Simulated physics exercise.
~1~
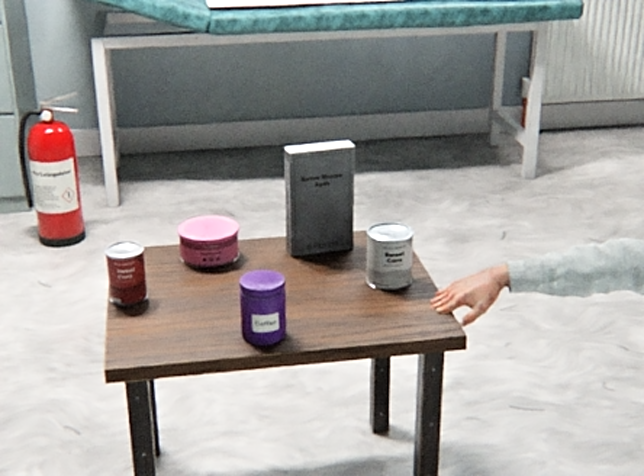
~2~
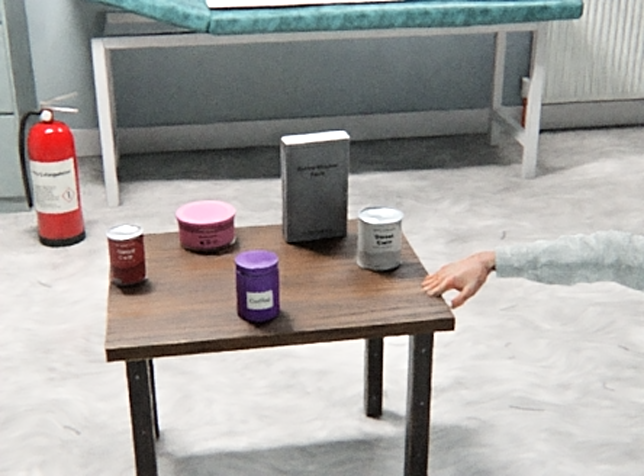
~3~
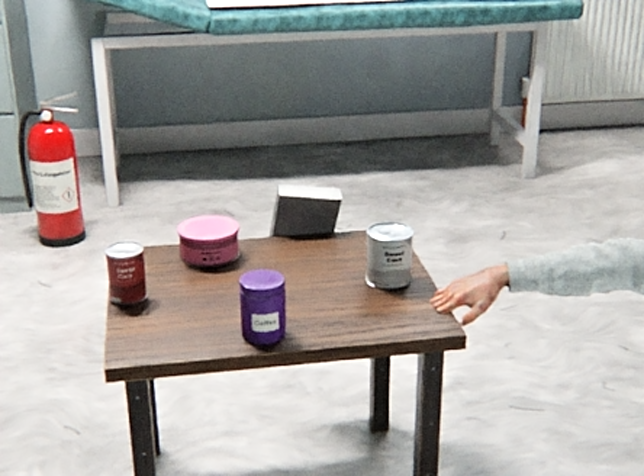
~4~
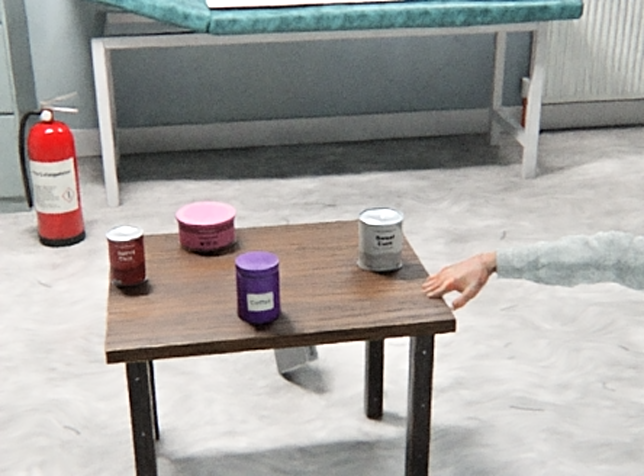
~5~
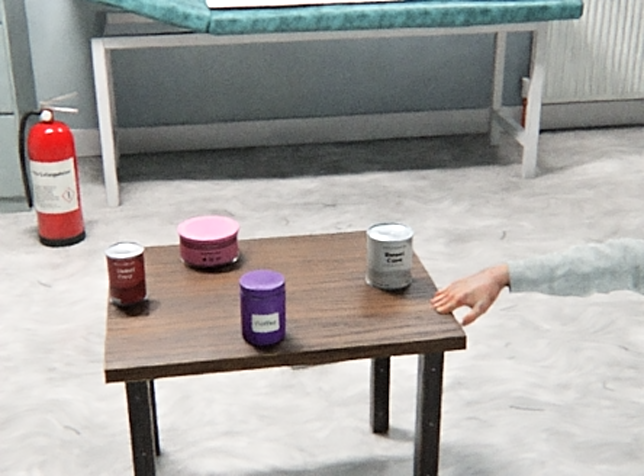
A grey book toppled off the far edge of a small wooden table as the table shifted back and forth, with a hand at its right corner. The purple jar, red tin, white tin and pink tub stayed on top.
